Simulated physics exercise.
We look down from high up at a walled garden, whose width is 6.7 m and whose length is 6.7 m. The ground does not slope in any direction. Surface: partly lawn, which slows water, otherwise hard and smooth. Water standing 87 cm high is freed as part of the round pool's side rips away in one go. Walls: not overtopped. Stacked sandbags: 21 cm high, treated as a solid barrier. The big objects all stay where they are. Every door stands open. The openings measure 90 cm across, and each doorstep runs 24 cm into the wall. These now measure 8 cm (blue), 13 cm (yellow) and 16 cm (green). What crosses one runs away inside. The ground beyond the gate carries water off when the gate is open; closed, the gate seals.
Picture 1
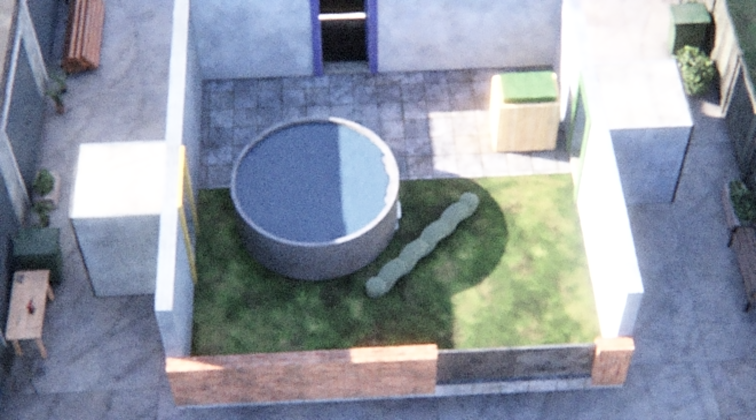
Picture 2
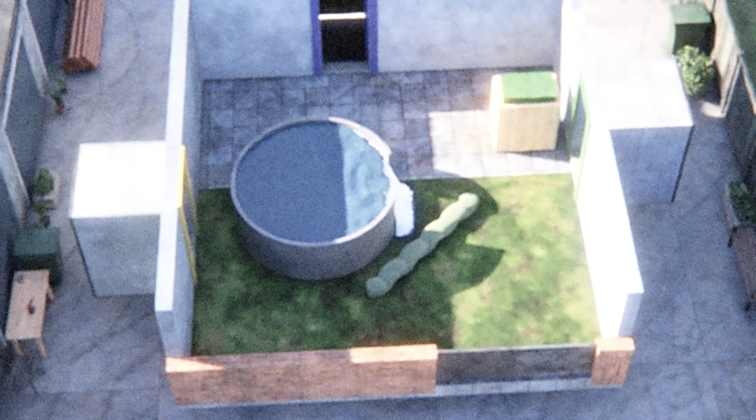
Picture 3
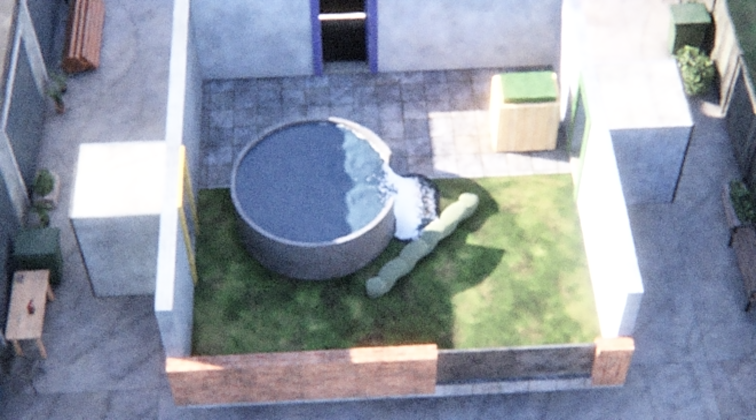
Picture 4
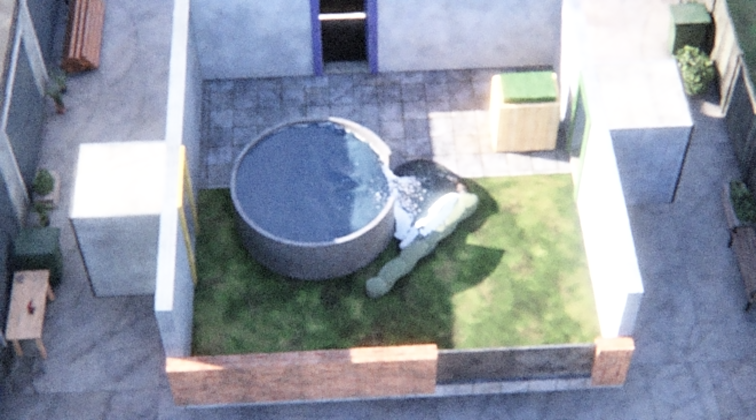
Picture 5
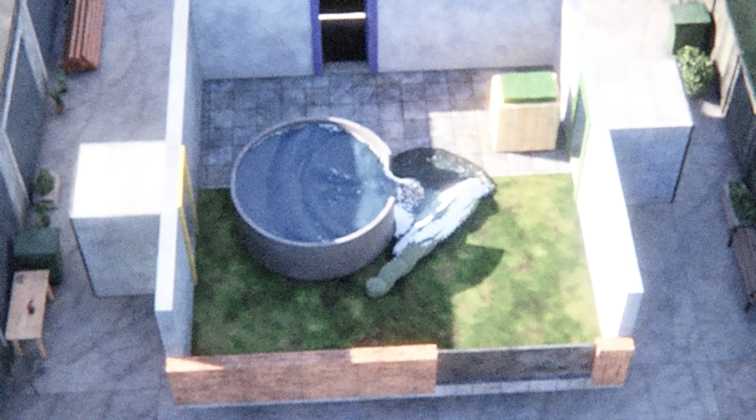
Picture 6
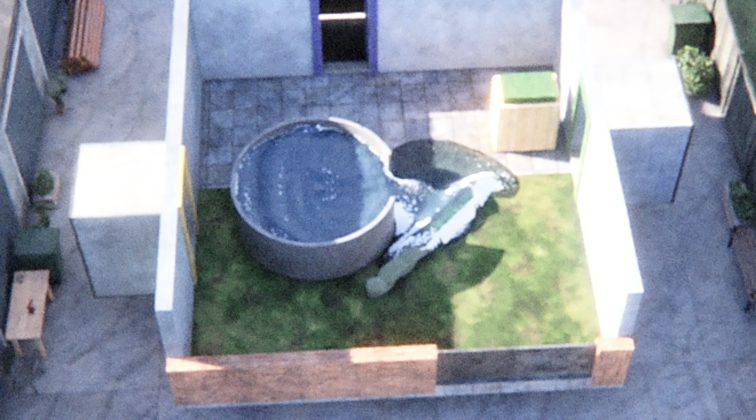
The clip opens on a round pool standing full and still in a walled garden, a row of sandbags beside it. Its right side tears open and water gushes out, foaming against the sandbags. The water spreads right over the grass and along the bags while the pool's surface ripples and churns.
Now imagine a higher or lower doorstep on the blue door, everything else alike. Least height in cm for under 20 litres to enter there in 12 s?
Roughly 5.5 cm.
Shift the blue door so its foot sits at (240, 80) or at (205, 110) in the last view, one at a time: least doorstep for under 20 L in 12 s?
Minimums: About 11.5 cm and 13.0 cm.
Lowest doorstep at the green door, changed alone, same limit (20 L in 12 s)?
Green would need about 39 cm on its own.
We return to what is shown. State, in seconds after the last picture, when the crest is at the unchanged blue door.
Peak time: About 7.0 s.
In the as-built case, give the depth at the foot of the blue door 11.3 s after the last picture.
Some 8.0 cm.
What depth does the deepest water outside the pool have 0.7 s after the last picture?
54 cm.
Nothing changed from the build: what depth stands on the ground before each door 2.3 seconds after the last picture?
In cm: Blue 4, yellow 0, green 27.
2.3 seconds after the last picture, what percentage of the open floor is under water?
About 55 per cent.
Then, 0.7 s after the last picture water covers 25 % of the floor, deepest (54 cm) near (435, 220); it has not reached the blue door.
Then, 2.3 s after the last picture water covers 55 % of the floor, deepest (40 cm) near (426, 229); 4 cm at the blue door, 0 litres in over its 8 cm doorstep.
Then, 11.3 s after the last picture water covers 95 % of the floor, deepest (16 cm) near (192, 346); 8 cm at the blue door, 3 litres in over its 8 cm doorstep.
At the blue door as built, the water peaked near 9 cm, 7.1 s after the last picture.
Run again over the same 12 s with other heights there, 29 litres in over 5 cm, 8 litres over 7 cm. The limit of 20 litres is kept from about 5.5 cm up.
